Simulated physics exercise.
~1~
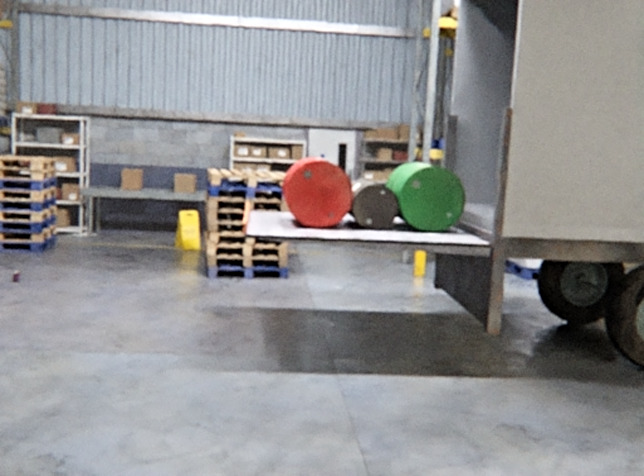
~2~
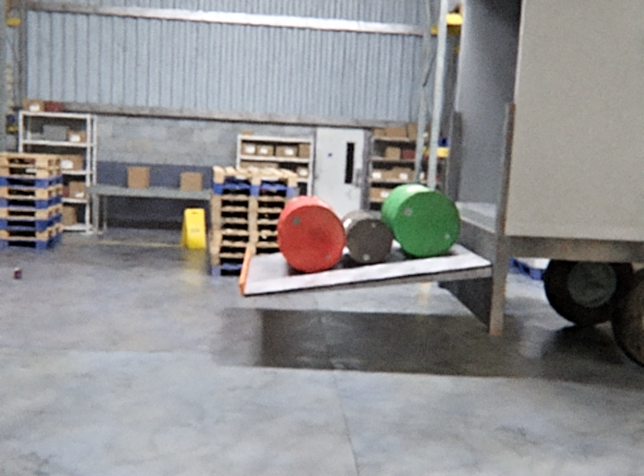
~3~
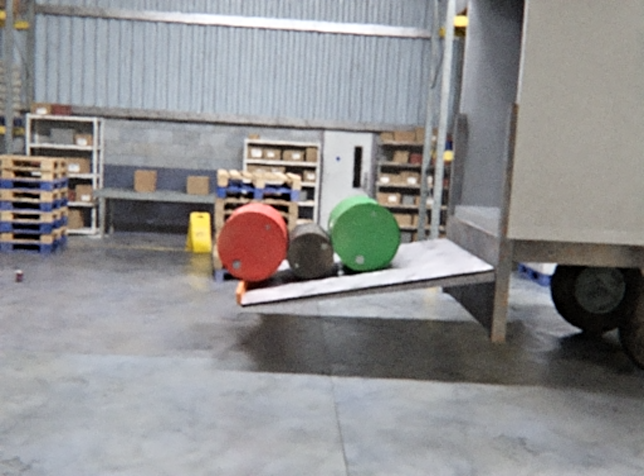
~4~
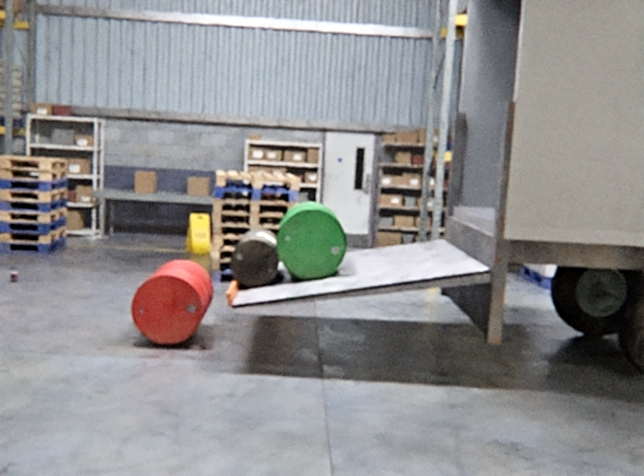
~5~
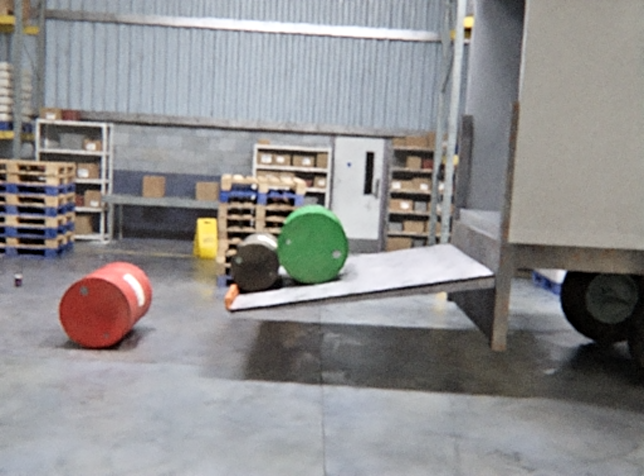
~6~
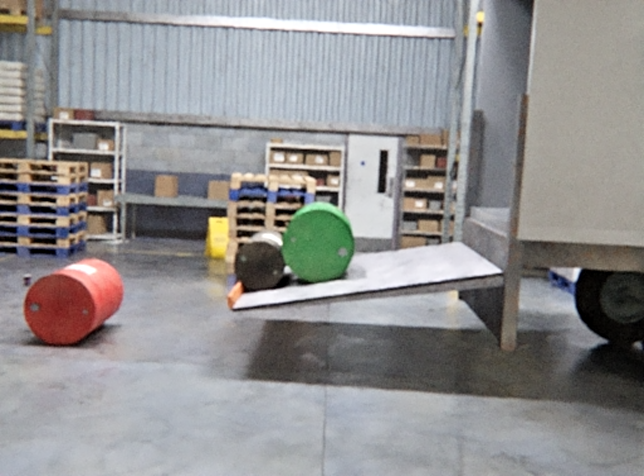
We see red, dark and green drums on a raised truck platform, which drops and tilts down to the left. All three roll left, the red one going over the edge onto the floor and rolling farther left, while the dark and green drums stay on the platform.
